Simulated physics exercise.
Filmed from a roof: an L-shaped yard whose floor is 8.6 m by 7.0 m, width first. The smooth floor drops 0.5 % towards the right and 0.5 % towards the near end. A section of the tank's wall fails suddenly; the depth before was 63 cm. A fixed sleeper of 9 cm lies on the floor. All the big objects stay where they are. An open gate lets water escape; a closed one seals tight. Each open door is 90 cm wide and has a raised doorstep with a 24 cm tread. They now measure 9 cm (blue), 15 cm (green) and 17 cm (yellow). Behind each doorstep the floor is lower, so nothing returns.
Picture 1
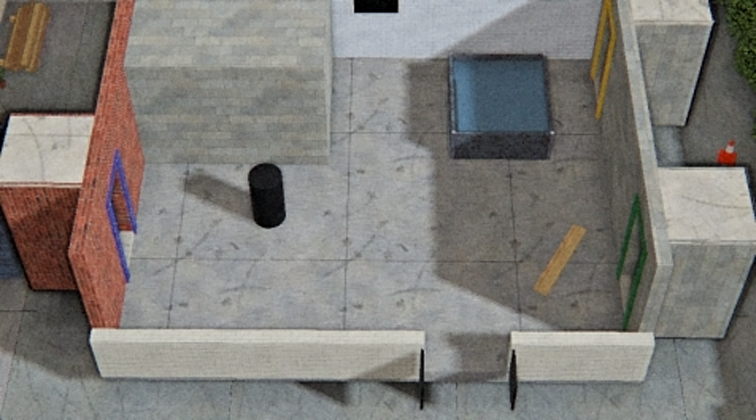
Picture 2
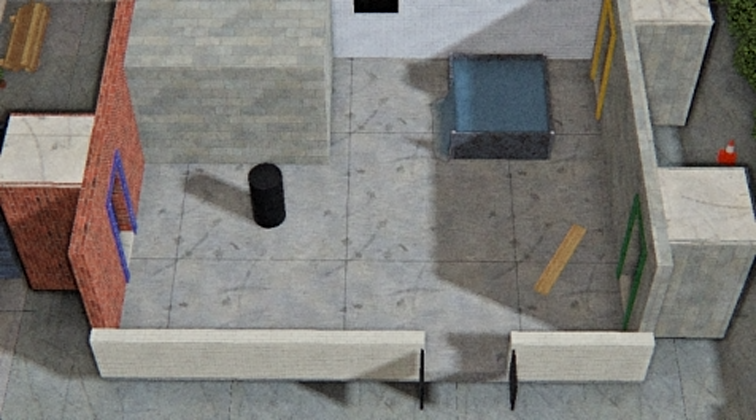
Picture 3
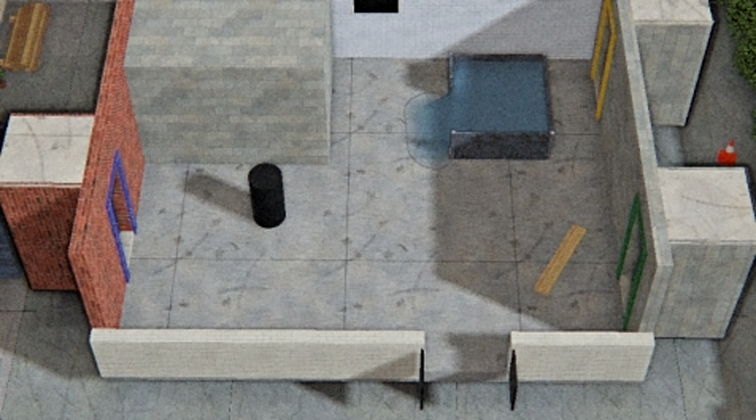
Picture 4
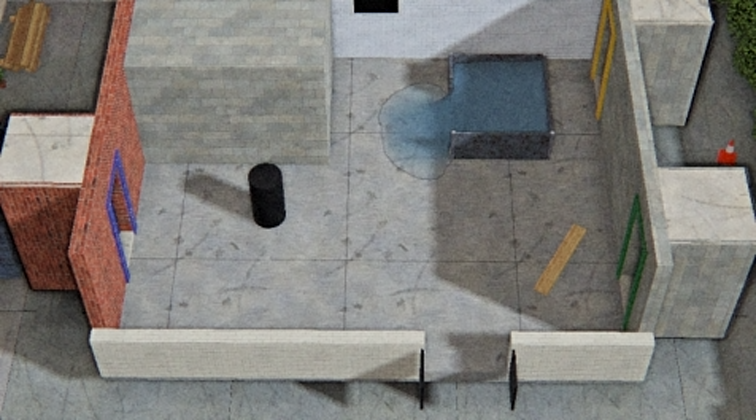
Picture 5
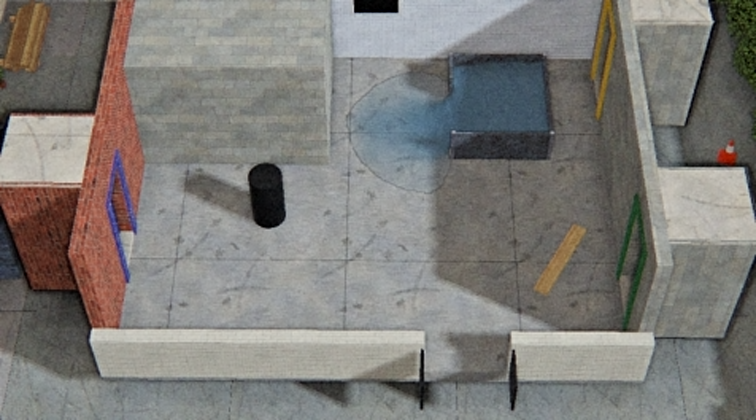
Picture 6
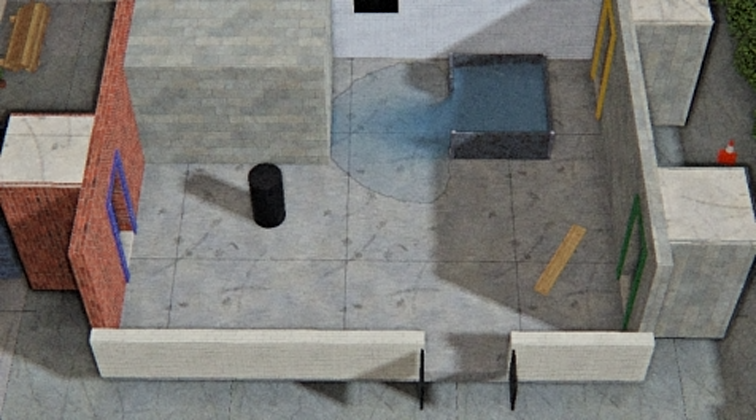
At first a square tank of blue water stands still near the back wall of a walled yard, close to the yellow doorway. Water then bursts from its left side and fans across the pale floor, spreading toward the big block until its thin edge reaches the block's side, while the black cylinder stays put.
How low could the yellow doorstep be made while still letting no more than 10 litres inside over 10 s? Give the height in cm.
Some 8 cm above the ground.
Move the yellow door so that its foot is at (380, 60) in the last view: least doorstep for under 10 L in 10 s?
Roughly 18 cm.
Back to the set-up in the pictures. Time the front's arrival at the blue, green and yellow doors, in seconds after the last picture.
Arrival: Blue 3.6 s, green 7.0 s, yellow 3.4 s.
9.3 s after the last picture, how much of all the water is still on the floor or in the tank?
About 96 per cent.
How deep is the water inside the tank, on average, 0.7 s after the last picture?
Roughly 37 cm on average.
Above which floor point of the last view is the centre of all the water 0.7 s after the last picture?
Near (452, 125).
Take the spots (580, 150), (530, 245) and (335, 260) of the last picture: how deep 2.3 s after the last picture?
Roughly 0, 0 and 5 cm, in turn.
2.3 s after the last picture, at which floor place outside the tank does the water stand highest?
Near (342, 62).
Then, 0.7 s after the last picture water covers 15 % of the floor, deepest (38 cm) near (339, 138); it has not reached the yellow door.
Then, 2.3 s after the last picture water covers 40 % of the floor, deepest (27 cm) near (342, 62); it has not reached the yellow door.
Then, 9.3 s after the last picture water covers 90 % of the floor, deepest (10 cm) near (589, 351); 6 cm at the yellow door, 0 litres in over its 17 cm doorstep.
At the yellow door as built, the water peaked near 9 cm, 5.1 s after the last picture.
With a doorstep of 6.5 cm, 19 litres would have come in within the 10 s; with 10 cm, 4 litres. So under 10 litres takes about 8 cm.
